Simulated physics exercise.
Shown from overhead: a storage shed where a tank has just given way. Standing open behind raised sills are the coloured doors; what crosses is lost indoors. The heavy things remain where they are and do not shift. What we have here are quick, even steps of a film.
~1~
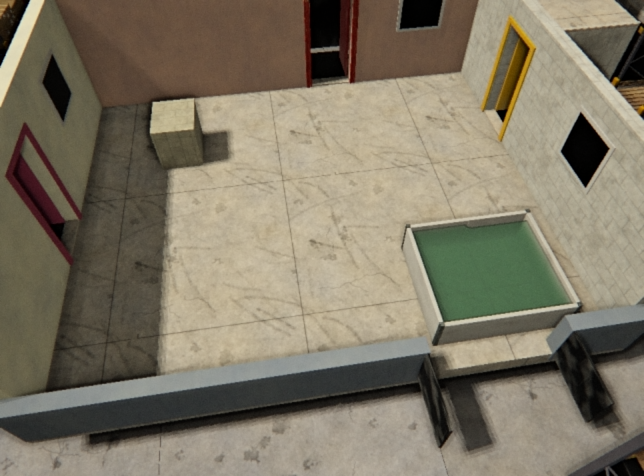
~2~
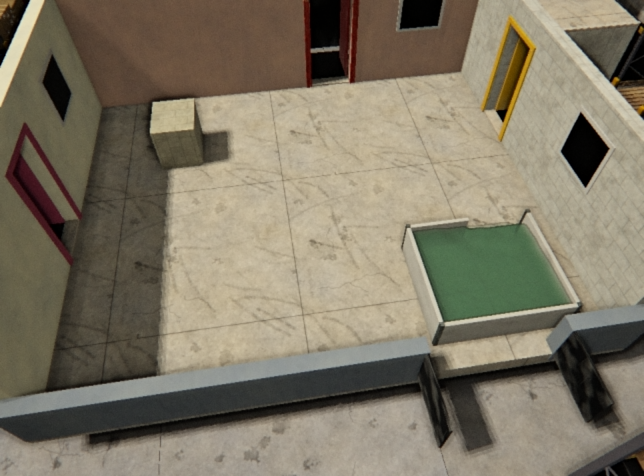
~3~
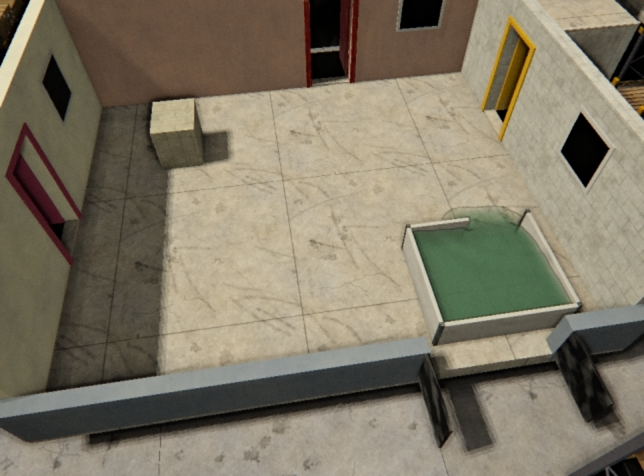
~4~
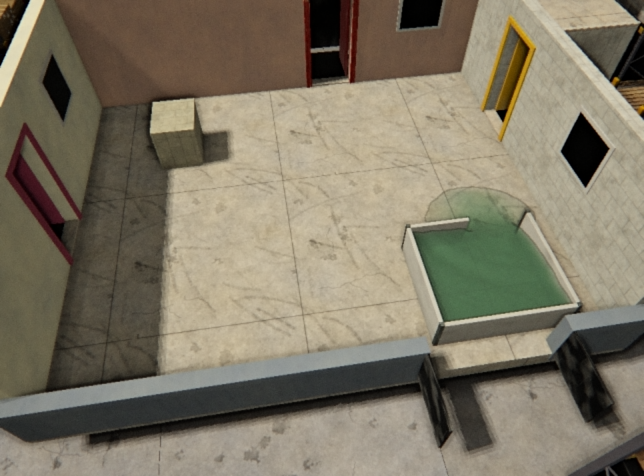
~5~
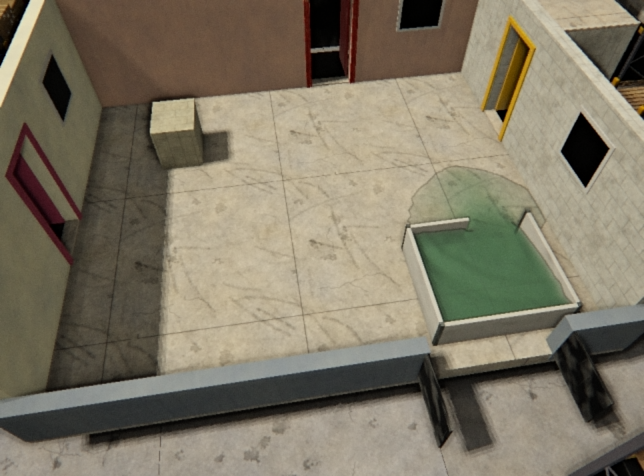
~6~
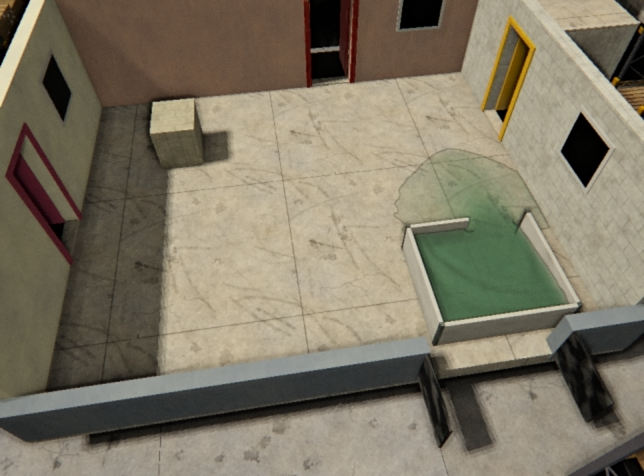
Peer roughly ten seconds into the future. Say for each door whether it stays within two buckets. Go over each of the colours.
The yellow door will break the limit. The pink door will respect the limit. The red door will break the limit.
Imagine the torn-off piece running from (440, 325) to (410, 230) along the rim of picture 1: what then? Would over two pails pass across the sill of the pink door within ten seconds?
I reckon the pink door exceeds it.
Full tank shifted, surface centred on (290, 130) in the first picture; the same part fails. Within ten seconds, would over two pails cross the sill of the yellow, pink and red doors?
Going door by door, the yellow door doesn't reach it, the pink door doesn't reach it and the red door breaks the limit.
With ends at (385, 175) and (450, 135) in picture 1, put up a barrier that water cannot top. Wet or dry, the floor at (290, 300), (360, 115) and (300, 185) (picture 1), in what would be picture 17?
Taking them in order, I'd say parched, parched and parched.
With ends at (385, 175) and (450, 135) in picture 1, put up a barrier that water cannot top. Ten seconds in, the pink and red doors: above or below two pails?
Then: Pink lets less in; red lets less in.
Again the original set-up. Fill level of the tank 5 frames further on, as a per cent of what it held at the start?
It comes to some 70 percent.
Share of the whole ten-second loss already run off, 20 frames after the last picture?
Share gone: About 25 %.
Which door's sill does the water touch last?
Answer: The pink-painted one.
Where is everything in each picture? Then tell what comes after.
Still water in the tank at (487, 266), in the first frame.
The front is at a hidden place, out from the gap on the tank's far side, in the second frame.
Water pours out on the tank's far side and has run to a hidden place, in the third frame.
The front is at (449, 194), out from the gap on the tank's far side, in the fourth frame.
Water pours out on the tank's far side and has run to (451, 170), in the fifth frame.
The front is at (458, 153), out from the gap on the tank's far side, in the sixth frame.
A moment on, water covers 15 % of the floor; the yellow door wet at the sill, nothing in, the pink door not reached, the red door not reached.
Next, water covers 25 % of the floor; the yellow door under two buckets in, the pink door not reached, the red door not reached.
Then, water covers 30 % of the floor; the yellow door under two buckets in, the pink door not reached, the red door under two buckets in.
Later, water covers 45 % of the floor; the yellow door over two buckets in, the pink door not reached, the red door over two buckets in.
In the end, water covers 70 % of the floor; the yellow door over two buckets in, the pink door wet at the sill, nothing in, the red door over two buckets in.
